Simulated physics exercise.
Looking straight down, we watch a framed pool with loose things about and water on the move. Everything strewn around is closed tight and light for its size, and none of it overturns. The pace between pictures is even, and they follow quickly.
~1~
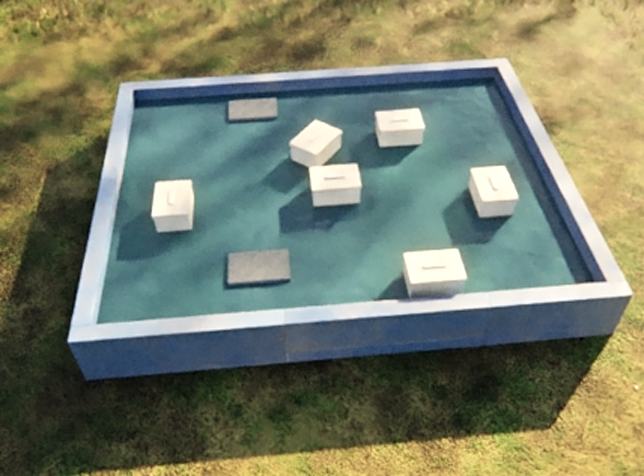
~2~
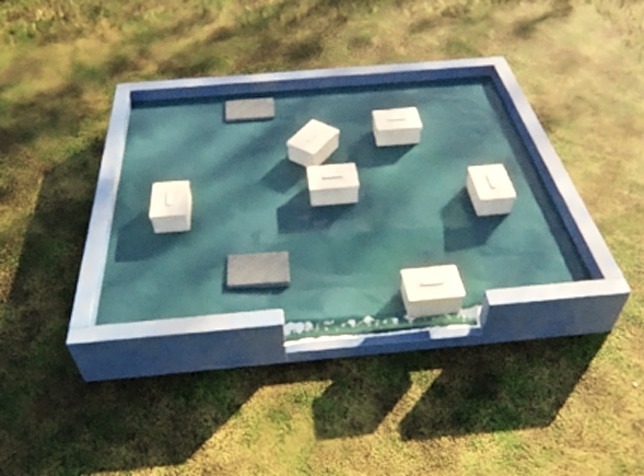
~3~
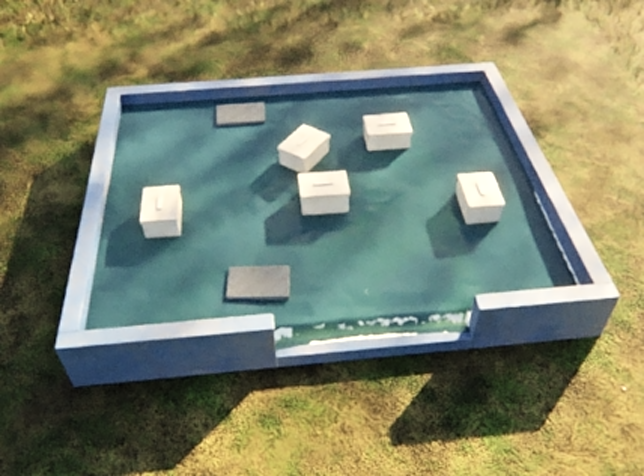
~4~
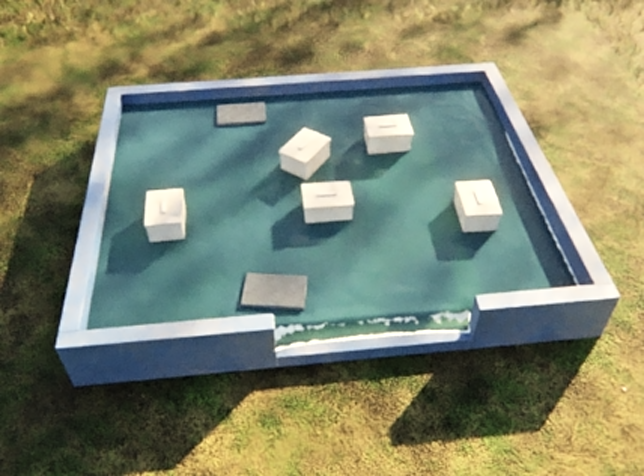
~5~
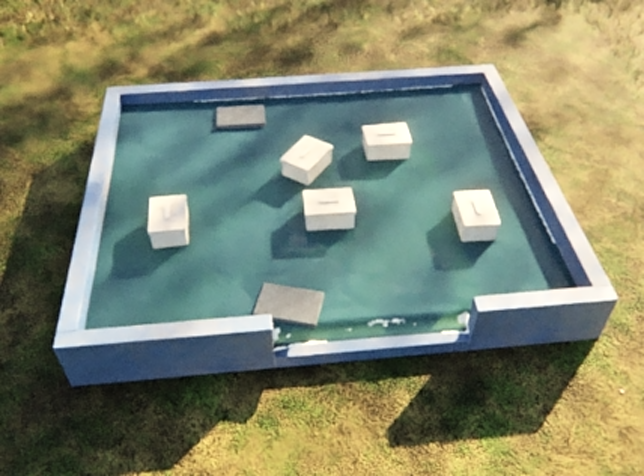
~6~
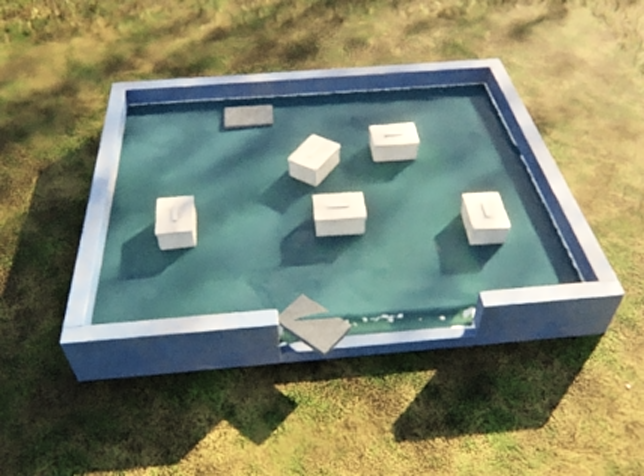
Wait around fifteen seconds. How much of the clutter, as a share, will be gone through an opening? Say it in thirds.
The answer is two thirds or more.
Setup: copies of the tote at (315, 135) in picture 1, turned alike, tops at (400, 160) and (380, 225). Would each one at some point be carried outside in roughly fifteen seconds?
Result, in order - escaped, escaped.
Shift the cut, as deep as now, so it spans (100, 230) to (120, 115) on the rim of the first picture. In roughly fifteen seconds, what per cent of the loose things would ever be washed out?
Around 60 in a hundred.
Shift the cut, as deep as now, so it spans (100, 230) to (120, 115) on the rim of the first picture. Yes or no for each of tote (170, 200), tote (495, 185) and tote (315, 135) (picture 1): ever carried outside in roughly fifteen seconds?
Following that order: Escaped; remains behind; escaped.
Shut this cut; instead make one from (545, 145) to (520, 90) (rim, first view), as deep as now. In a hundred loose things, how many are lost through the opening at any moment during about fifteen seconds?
Roughly 50 in a hundred.
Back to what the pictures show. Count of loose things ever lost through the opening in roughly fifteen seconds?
I make it 6 in total.
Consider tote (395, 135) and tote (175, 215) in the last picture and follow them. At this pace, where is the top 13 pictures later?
Estimated: (406, 177); (220, 258).
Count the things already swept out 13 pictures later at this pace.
All told, it is 4.
A moment on, 2 of 8 are out; 6 afloat.
Next, 4 of 8 are out; 4 afloat.
Later, 4 of 8 are out; 4 afloat.
In the end, 6 of 8 are out; 2 afloat.
